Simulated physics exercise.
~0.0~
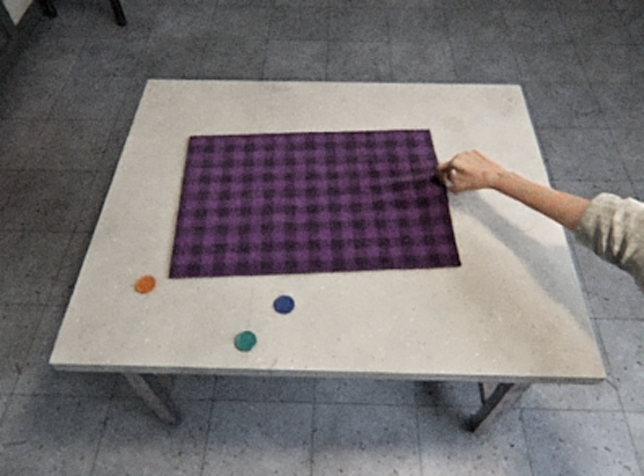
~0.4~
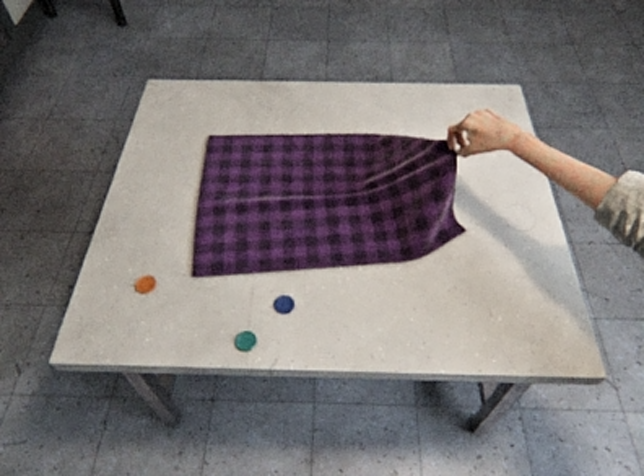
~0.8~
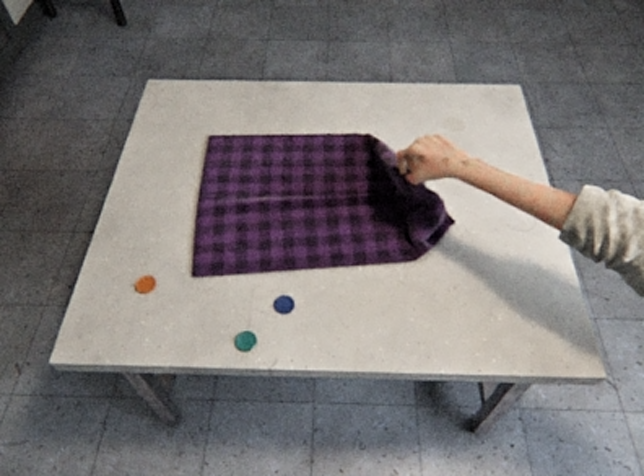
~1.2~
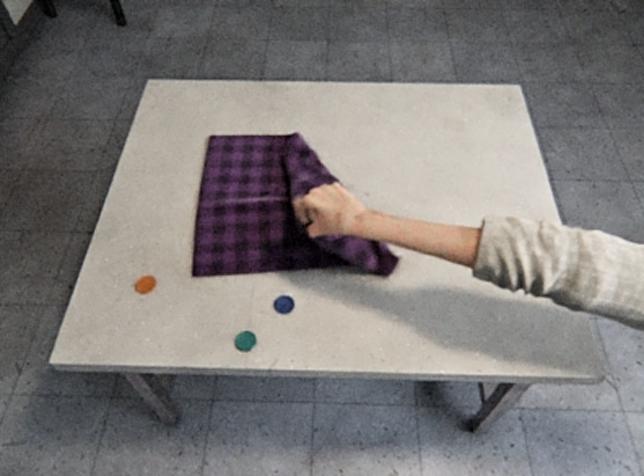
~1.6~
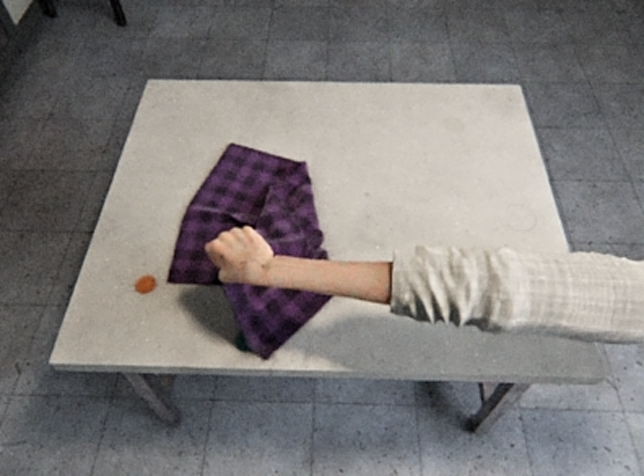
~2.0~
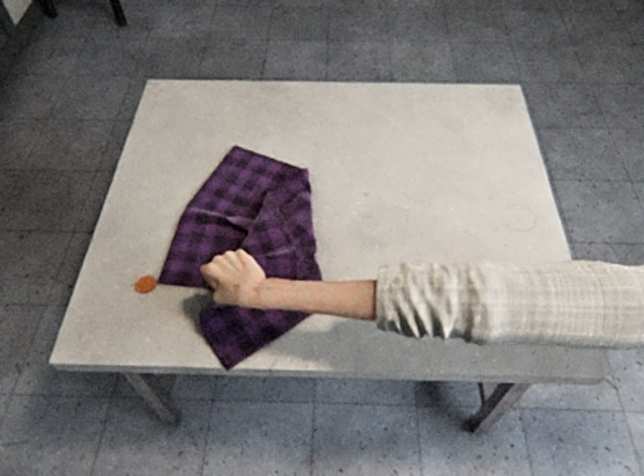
At the start, a purple checked cloth lies flat on a pale table, with an orange disc to its lower left and a blue and a green one below it, as a hand pinches its right edge. The hand lifts that edge, raising creases, and the cloth shifts slightly right. It then draws the edge leftward over the rest, folding the right side back. Moving farther left and down, it drags the bunched cloth toward the near side. Finally, the hand rests low on the crumpled cloth, which hides the blue and green discs while the orange one stays uncovered.
